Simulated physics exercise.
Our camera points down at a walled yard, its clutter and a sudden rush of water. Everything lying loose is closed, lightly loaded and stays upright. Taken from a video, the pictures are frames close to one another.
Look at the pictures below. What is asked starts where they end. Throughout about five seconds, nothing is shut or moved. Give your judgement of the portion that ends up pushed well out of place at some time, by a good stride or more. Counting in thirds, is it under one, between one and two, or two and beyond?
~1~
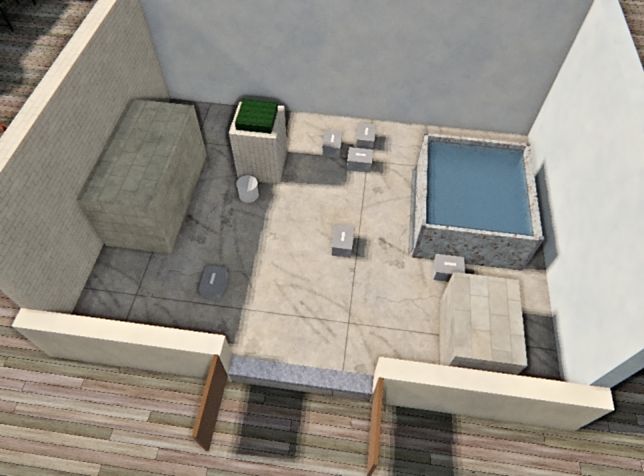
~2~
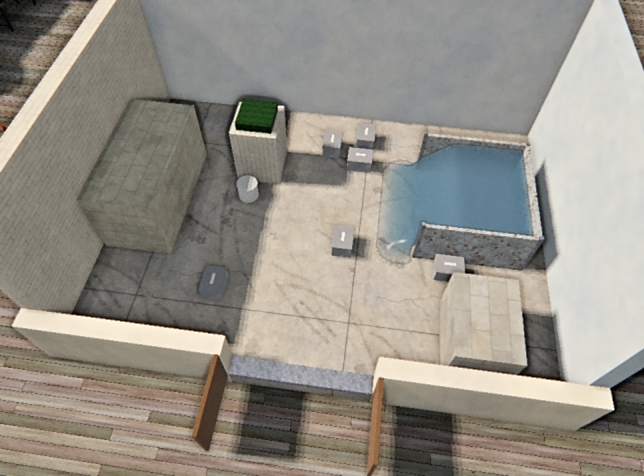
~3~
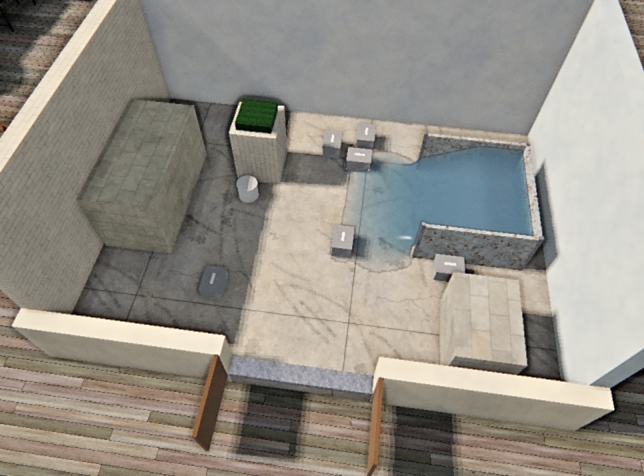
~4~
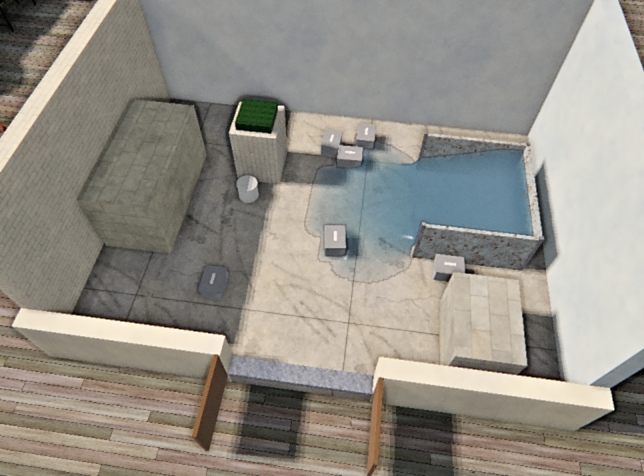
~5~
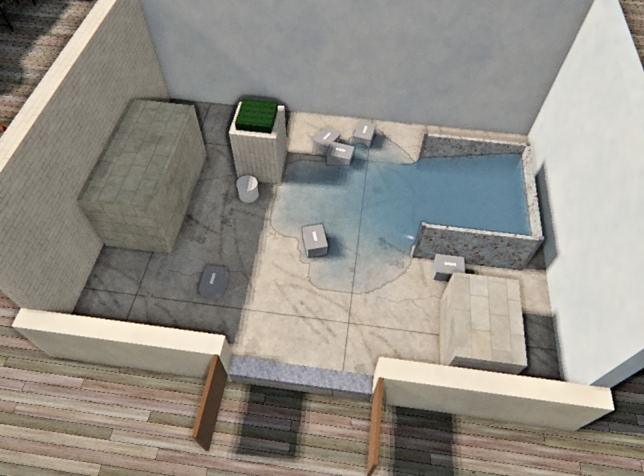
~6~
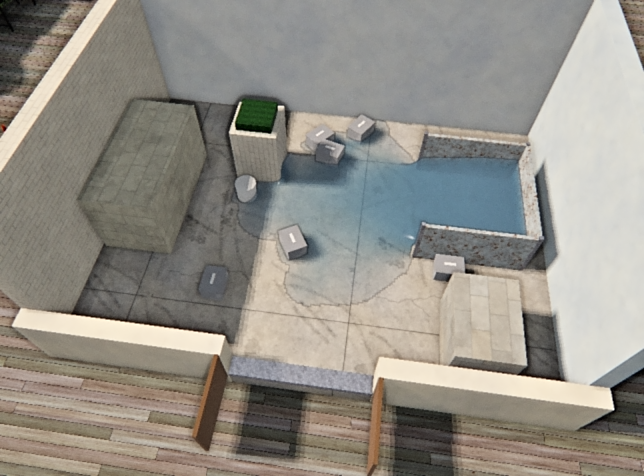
Two thirds plus.
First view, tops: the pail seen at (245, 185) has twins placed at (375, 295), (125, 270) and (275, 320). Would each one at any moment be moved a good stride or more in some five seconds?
Copy by copy, in order: Largely stays, relocated, relocated.
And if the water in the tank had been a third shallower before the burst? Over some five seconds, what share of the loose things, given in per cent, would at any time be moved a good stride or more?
Roughly 90 per cent of them.
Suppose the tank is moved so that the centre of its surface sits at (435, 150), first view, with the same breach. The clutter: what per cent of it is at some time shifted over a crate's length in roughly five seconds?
70 %, roughly.
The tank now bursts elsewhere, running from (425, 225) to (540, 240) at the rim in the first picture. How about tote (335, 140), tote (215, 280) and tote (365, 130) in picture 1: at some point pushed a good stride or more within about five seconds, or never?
Order as asked: Not sent that far; sent that far; not sent that far.
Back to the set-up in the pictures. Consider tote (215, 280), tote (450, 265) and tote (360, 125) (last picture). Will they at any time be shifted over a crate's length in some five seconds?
In sequence: Covered the distance, fell short, covered the distance.
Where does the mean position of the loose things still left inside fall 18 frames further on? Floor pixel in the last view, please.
That works out to about (244, 186) on the floor.
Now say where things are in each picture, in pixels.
A tote at (343, 237), on the bottom; a tote at (361, 155), on the bottom; 0 of 7 have shifted, in the first frame.
A tote at (343, 237) rests on the ground; a tote at (361, 155) rests on the ground; 0 of 7 have shifted, in the second frame.
A tote at (343, 237) rests on the ground; a tote at (360, 155), on the bottom; 0 of 7 have shifted, in the third frame.
A tote at (335, 237), on the bottom, close to its start; a tote at (350, 153) rests on the ground, close to its start; 2 of 7 have shifted, in the fourth frame.
A tote at (315, 237) rests on the ground, a stride from its start; a tote at (341, 150), on the bottom, a stride from its start; 4 of 7 have shifted, in the fifth frame.
A tote at (293, 238) rests on the ground, a stride from its start; a tote at (330, 148) rests on the ground, a stride from its start; 4 of 7 have shifted, in the sixth frame.
A moment on, 5 of 7 are well off their spots; 2 afloat.
Next, 6 of 7 are well off their spots; 4 afloat.
Later, 5 of 7 are well off their spots; 5 afloat.
In the end, 6 of 7 are well off their spots, and 6 have been at some point; 6 afloat.
